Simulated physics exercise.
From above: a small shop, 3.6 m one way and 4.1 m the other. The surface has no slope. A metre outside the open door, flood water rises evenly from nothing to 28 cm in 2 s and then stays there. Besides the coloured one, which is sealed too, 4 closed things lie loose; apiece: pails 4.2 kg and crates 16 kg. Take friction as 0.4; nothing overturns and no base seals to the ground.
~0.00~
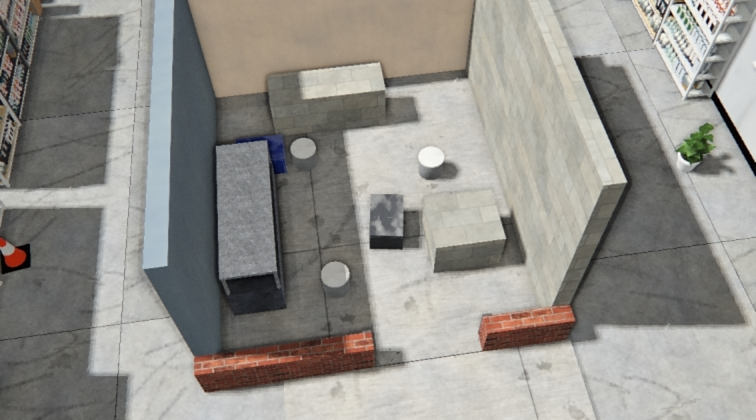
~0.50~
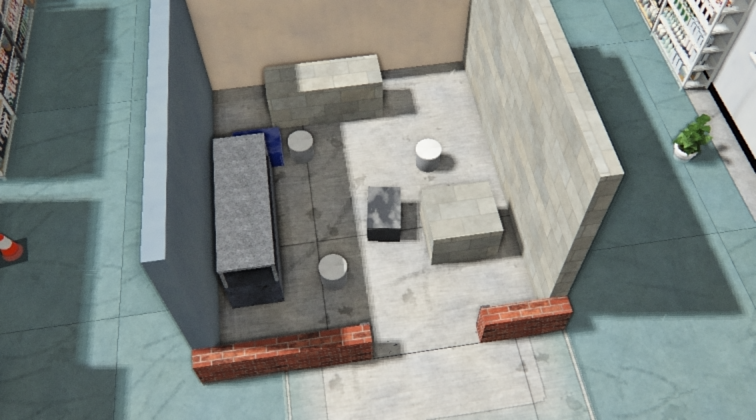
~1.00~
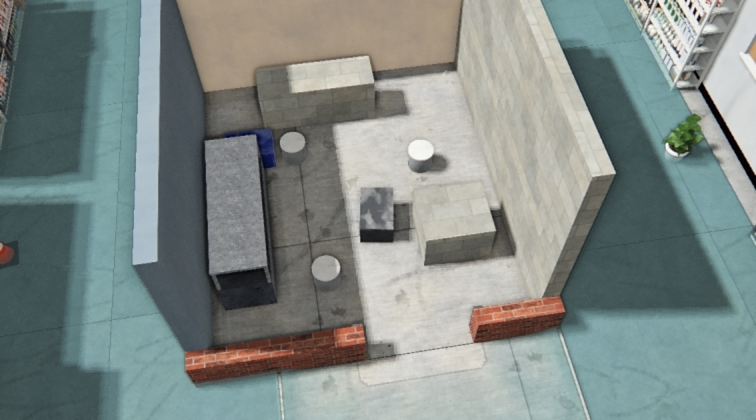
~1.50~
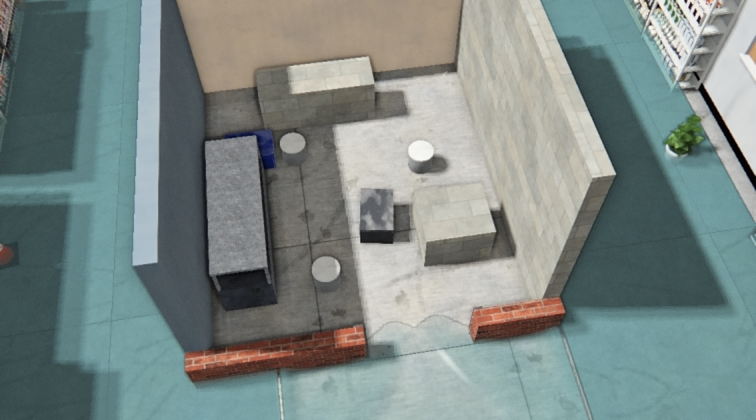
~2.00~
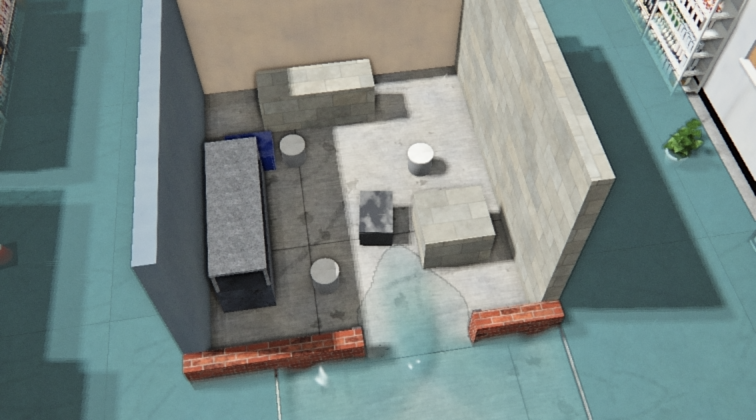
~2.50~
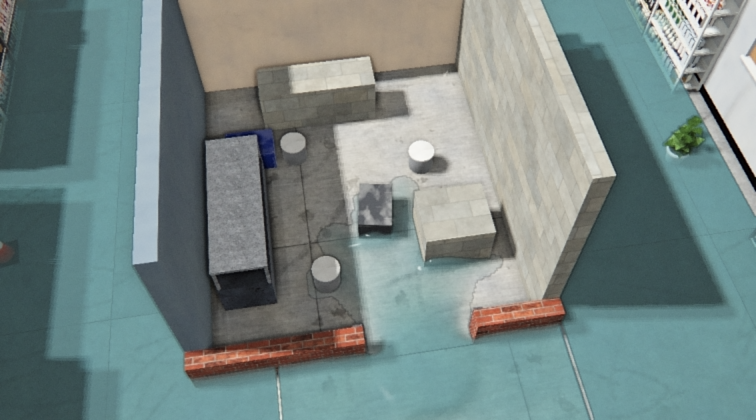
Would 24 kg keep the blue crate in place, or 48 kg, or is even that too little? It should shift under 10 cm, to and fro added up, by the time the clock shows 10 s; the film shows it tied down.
Verdict: Neither weight holds it.
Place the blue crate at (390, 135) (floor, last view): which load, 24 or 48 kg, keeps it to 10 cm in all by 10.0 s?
Neither is enough.
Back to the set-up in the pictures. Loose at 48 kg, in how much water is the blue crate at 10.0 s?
About 23 cm.
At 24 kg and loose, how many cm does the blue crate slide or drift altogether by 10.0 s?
About 150 cm.
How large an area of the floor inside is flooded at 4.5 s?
About 10.5 m2.
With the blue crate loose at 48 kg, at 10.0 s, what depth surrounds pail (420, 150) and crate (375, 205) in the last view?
About 24 and 19 cm.
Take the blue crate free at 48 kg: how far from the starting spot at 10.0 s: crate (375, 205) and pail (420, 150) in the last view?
In turn: 200 cm, 140 cm.
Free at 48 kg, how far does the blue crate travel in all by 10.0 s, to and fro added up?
Some 40 cm in all.
After 3.5 s the blue crate would be 0 cm from its start with 24 kg and 0 cm from its start with 48 kg; 3 cm of water round it then.
After 4.5 s the blue crate would be 37 cm from its start with 24 kg and 0 cm from its start with 48 kg; 9 cm of water round it then.
After 7.0 s the blue crate would be 98 cm from its start with 24 kg and 5 cm from its start with 48 kg; 12 cm of water round it then.
After 10.0 s the blue crate would be 88 cm from its start with 24 kg and 27 cm from its start with 48 kg; 23 cm of water round it then.
